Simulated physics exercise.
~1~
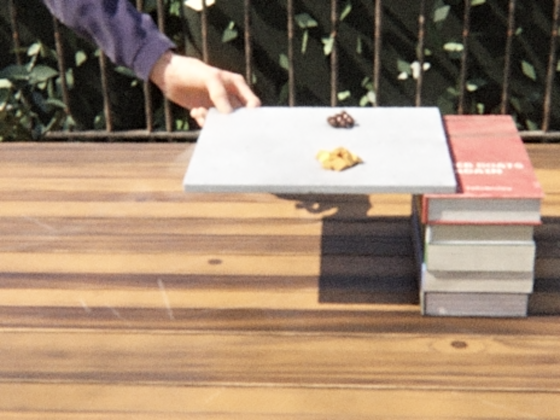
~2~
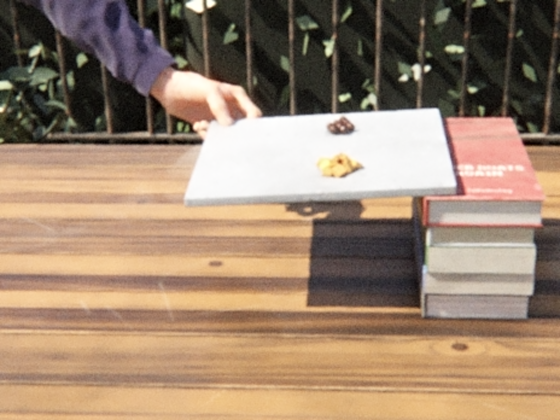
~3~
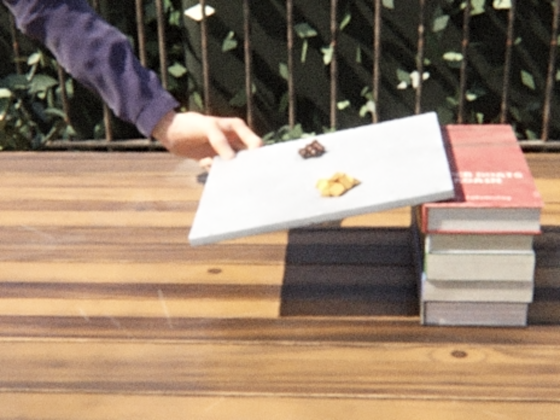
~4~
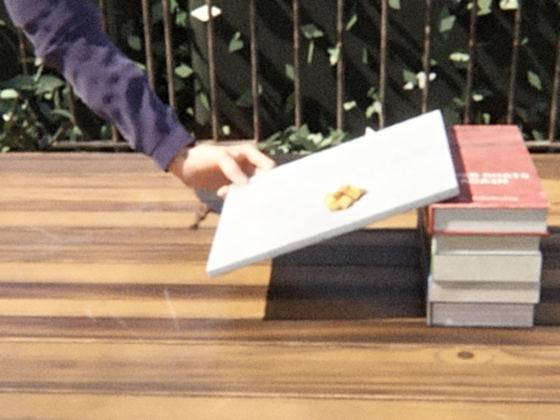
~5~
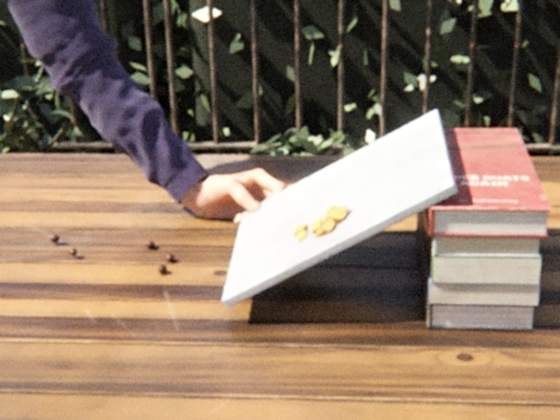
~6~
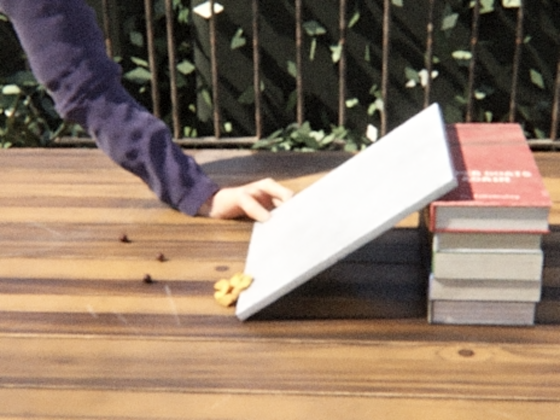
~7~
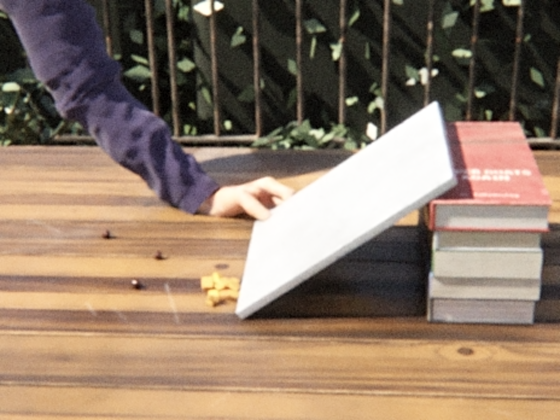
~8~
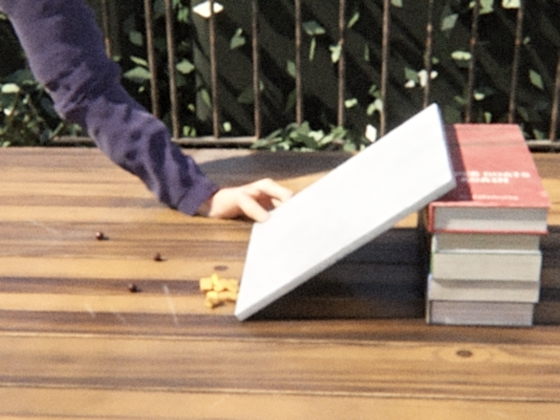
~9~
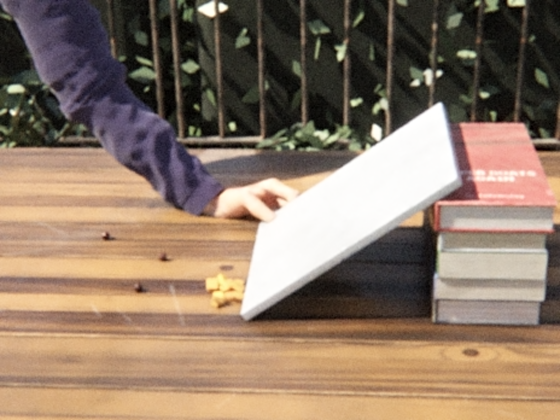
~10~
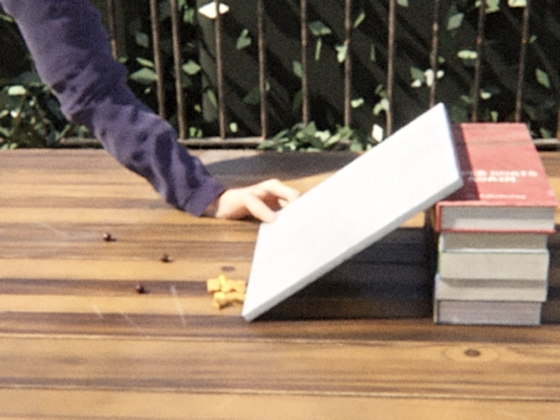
On a sunlit wooden table, a hand lowering a book-propped board, dark beads rolling off leftward before yellow pieces slide to its foot.
